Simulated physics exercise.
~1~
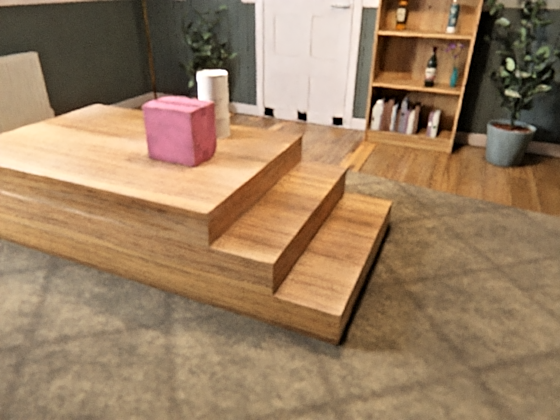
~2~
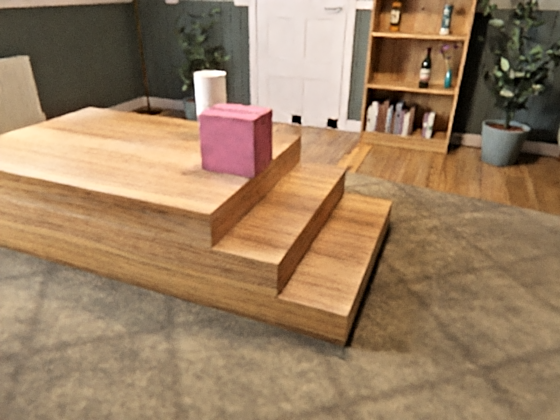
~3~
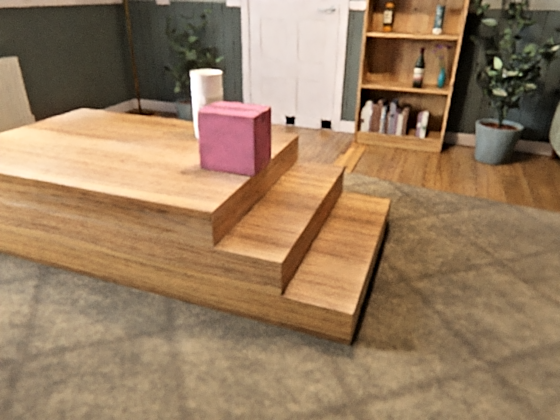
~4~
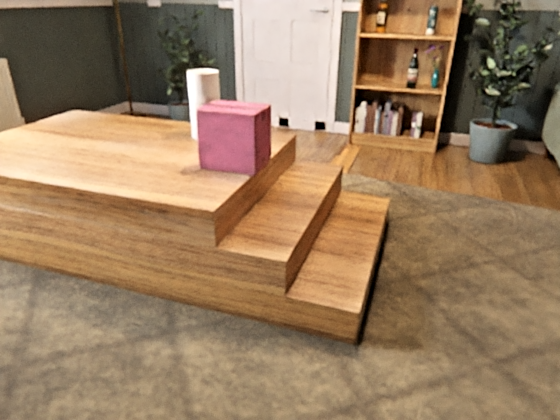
At first, a pink box sits upright on the wooden landing at the top of a short flight of steps, with a white canister standing just behind it. Beyond them are a white door, a bookshelf and potted plants against dark green walls. The pink box moves right across the landing toward the steps, staying upright. It stops close to the edge and goes no farther, while the view drifts slightly sideways around the scene. In the end, the box rests on the landing above the steps, and the canister still stands in its place.
